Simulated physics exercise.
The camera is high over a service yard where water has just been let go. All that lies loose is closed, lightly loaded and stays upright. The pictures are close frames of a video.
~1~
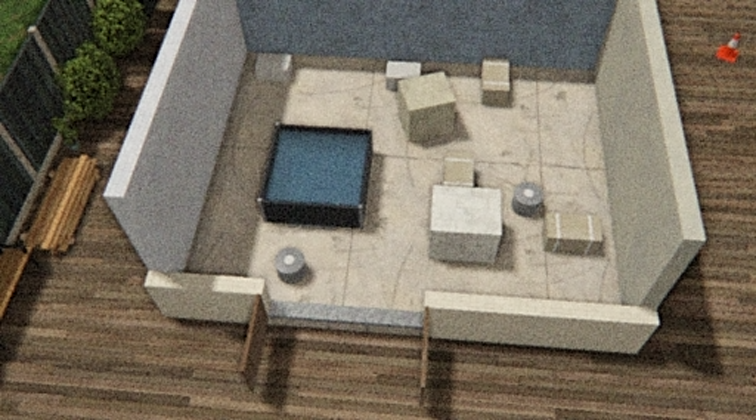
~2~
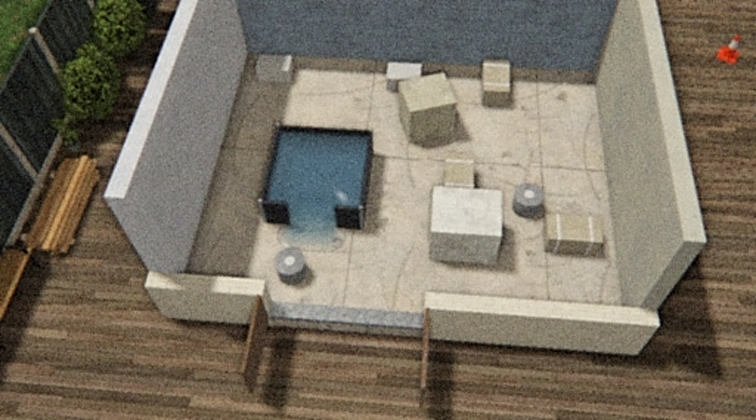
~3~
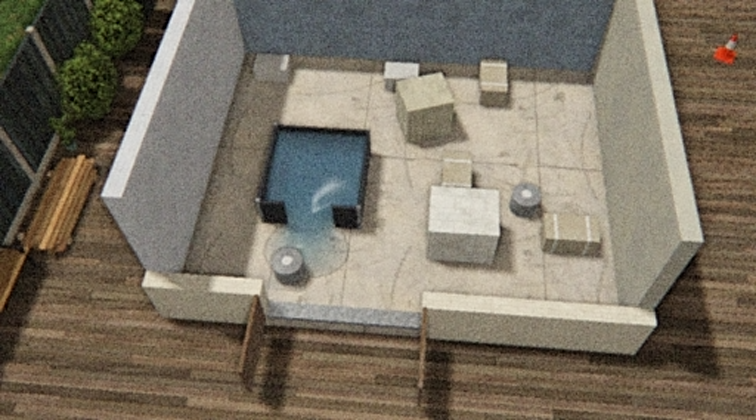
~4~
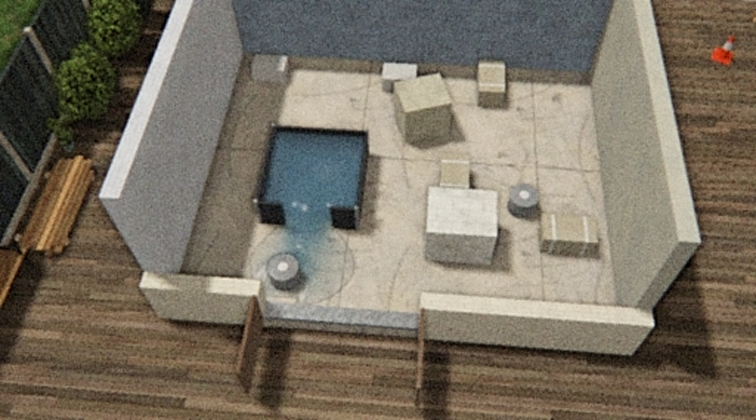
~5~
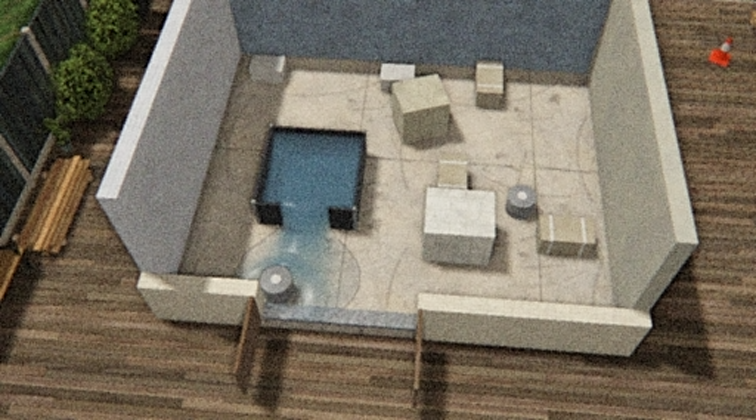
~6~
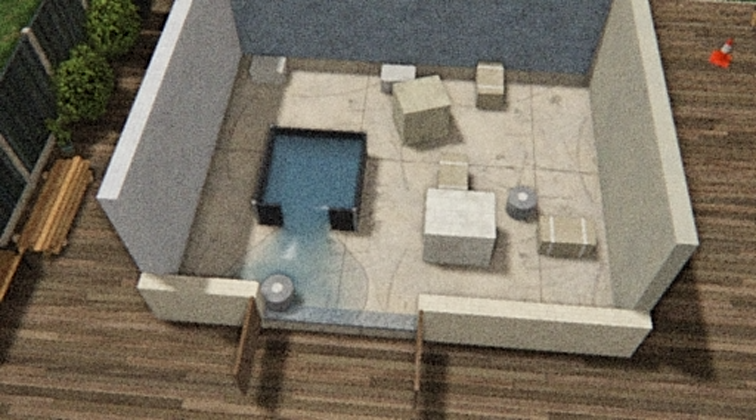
Water pours from an opened square tank and pushes a small grey tub slightly forward.
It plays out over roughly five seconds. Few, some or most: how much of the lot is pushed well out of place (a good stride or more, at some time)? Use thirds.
Share: Less than a third.
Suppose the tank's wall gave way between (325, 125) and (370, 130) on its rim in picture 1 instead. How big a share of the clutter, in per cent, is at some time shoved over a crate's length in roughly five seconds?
I make it 40 per cent.
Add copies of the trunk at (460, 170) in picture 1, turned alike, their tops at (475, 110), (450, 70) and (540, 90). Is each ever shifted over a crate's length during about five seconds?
One after the other: Less than that, not that far, never so far.
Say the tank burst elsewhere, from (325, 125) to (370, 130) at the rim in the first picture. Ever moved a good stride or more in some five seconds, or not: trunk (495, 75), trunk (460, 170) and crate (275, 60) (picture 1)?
One after the other: Pushed that far, under that, moved that far.
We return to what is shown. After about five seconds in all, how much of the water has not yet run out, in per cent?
Roughly 54 per cent.
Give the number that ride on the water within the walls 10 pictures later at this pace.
That makes 0.
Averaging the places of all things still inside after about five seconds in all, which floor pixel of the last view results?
Roughly at (443, 145).
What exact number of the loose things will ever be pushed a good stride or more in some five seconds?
It comes to 1.
A moment on, 1 of 7 are well off their spots; 0 afloat.
Next, 1 of 7 are well off their spots; 0 afloat.
Later, 1 of 7 are well off their spots; 0 afloat.
In the end, 1 of 7 are well off their spots, and 1 have been at some point; 0 afloat.
